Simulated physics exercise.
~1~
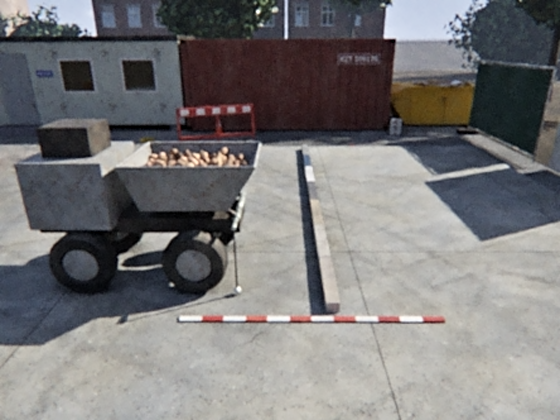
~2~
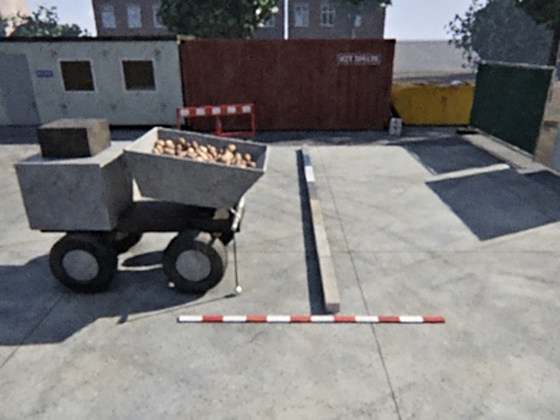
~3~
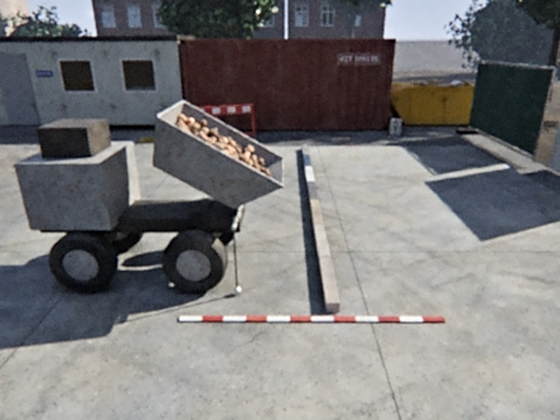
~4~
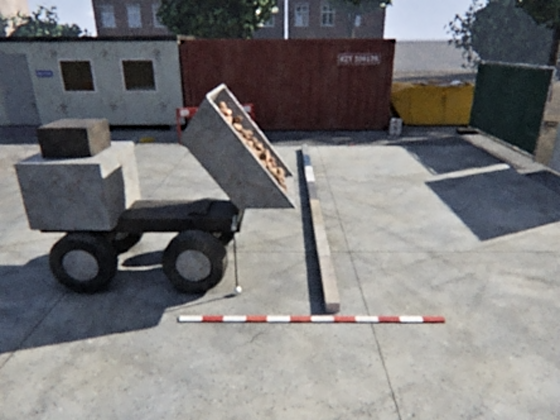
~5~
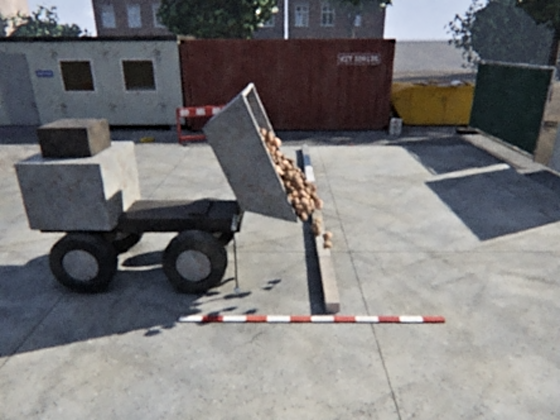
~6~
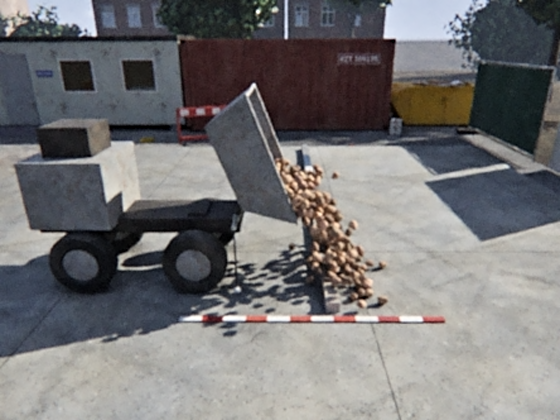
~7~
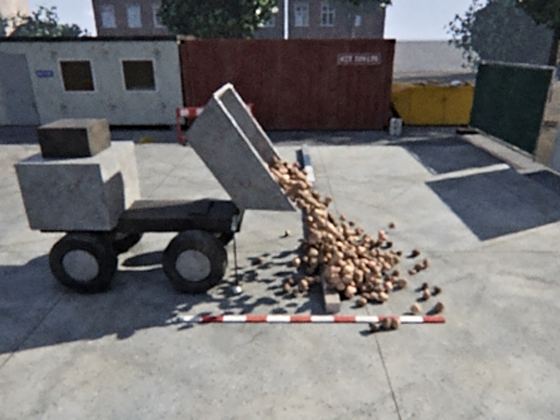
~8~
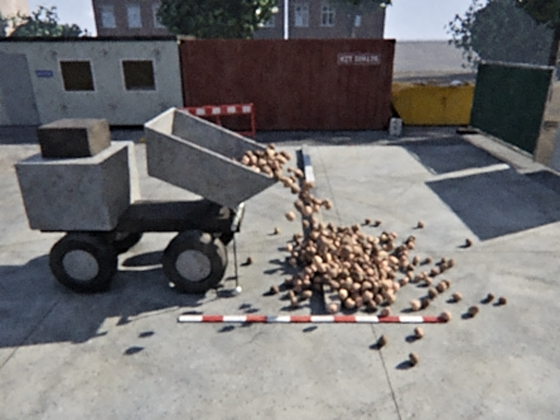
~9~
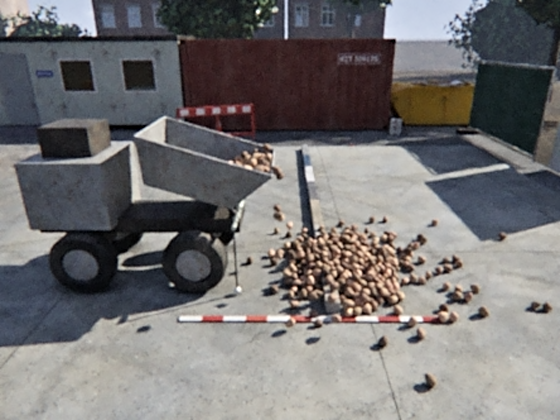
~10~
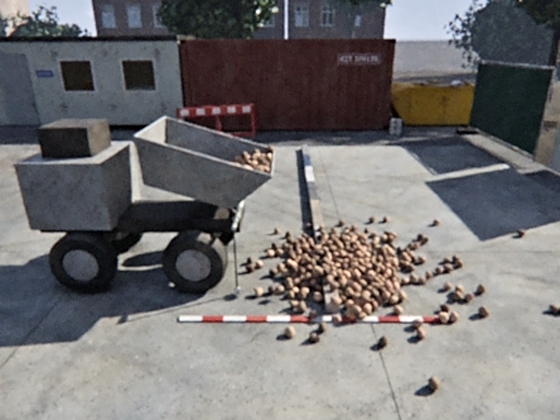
A small grey dumper with black wheels stands at the left of a sunlit concrete yard, seen from slightly above and side-on, its skip full of brownish cobbles. A low kerb runs away from the viewer in front of it, with a red-and-white striped staff on the ground and cabins, a rust-red container and a yellow skip behind. The skip tips steeply to the right, and the cobbles slide out, pouring onto and over the kerb. As it lowers partway, more tumble out and some roll outward. It stops still tilted, holding some cobbles above a broad heap straddling the kerb.
